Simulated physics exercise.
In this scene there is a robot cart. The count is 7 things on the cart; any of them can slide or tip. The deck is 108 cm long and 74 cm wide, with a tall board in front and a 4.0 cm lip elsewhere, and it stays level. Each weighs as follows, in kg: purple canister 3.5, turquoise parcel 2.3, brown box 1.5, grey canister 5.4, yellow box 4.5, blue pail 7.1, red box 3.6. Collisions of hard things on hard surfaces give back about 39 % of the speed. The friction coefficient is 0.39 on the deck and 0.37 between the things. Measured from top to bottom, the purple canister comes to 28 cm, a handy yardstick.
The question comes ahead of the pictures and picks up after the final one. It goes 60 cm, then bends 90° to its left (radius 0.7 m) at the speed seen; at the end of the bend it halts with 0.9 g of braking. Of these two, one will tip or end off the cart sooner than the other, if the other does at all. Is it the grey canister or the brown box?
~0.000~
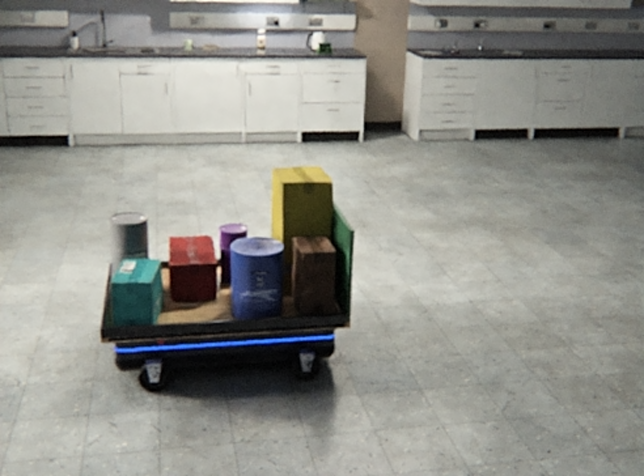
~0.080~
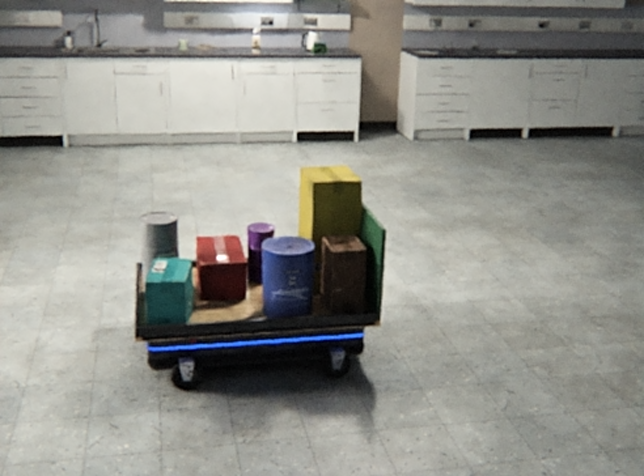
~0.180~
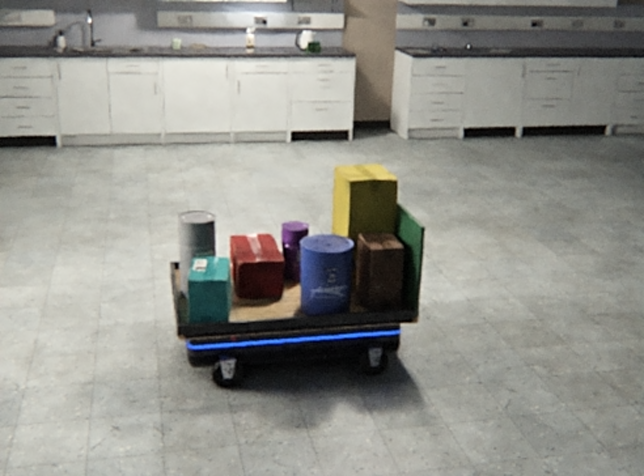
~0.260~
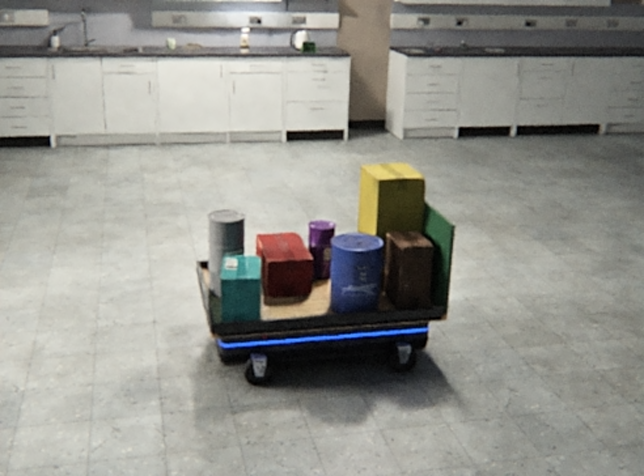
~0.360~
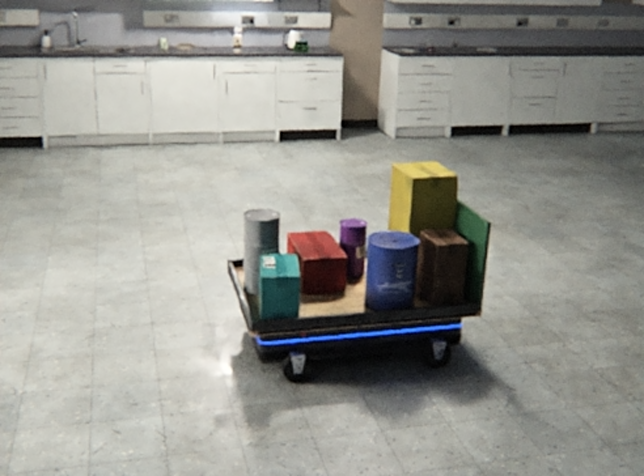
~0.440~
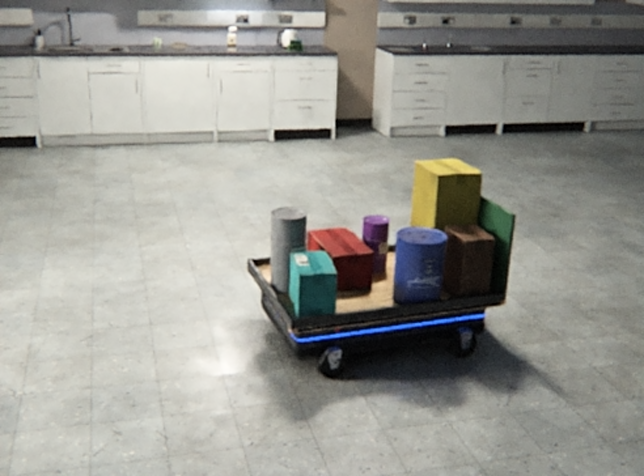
The second of the two.
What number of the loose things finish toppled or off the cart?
4.
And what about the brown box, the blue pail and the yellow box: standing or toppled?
Outcome noted - the brown box ends up fallen, the blue pail ends up fallen, the yellow box ends up fallen.
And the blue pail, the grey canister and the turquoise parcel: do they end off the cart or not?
Afterwards, the blue pail leaves its support, the grey canister stays on its support, and the turquoise parcel stays on its support.
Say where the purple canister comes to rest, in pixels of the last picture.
Rest position, about (344, 177) px.
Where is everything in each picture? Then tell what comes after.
In the first frame, 0 cm covered; grey canister (131, 257); brown box (313, 275).
In the second frame, 14 cm covered; yellow box (329, 230); blue pail (288, 278).
In the third frame, 32 cm covered; red box (256, 265); purple canister (295, 251).
In the fourth frame, 47 cm covered; turquoise parcel (241, 290); yellow box (389, 226).
In the fifth frame, 65 cm covered; blue pail (391, 272); red box (316, 262).
In the sixth frame, 79 cm covered, turned 5°; grey canister (289, 250); brown box (467, 262) slid 5 cm.
After 0.94 s, 169 cm covered, turned 77°; brown box, yellow box and blue pail now off the cart; grey canister slid 5 cm near (396, 218); purple canister leaning 9°.
After 1.44 s, 218 cm covered, turned 90°, stopped; grey canister slid 19 cm near (367, 184); purple canister on its side; red box slid 34 cm.
By the end (3.1 s), off the cart, brown box, yellow box and blue pail; tipped over on the cart, purple canister; not toppled but over 10 cm from the start, turquoise parcel, grey canister and red box. Seen from the same camera at the end, grey canister near (365, 182), brown box near (365, 186). Grey canister was never lost; brown box went at 0.66 s.
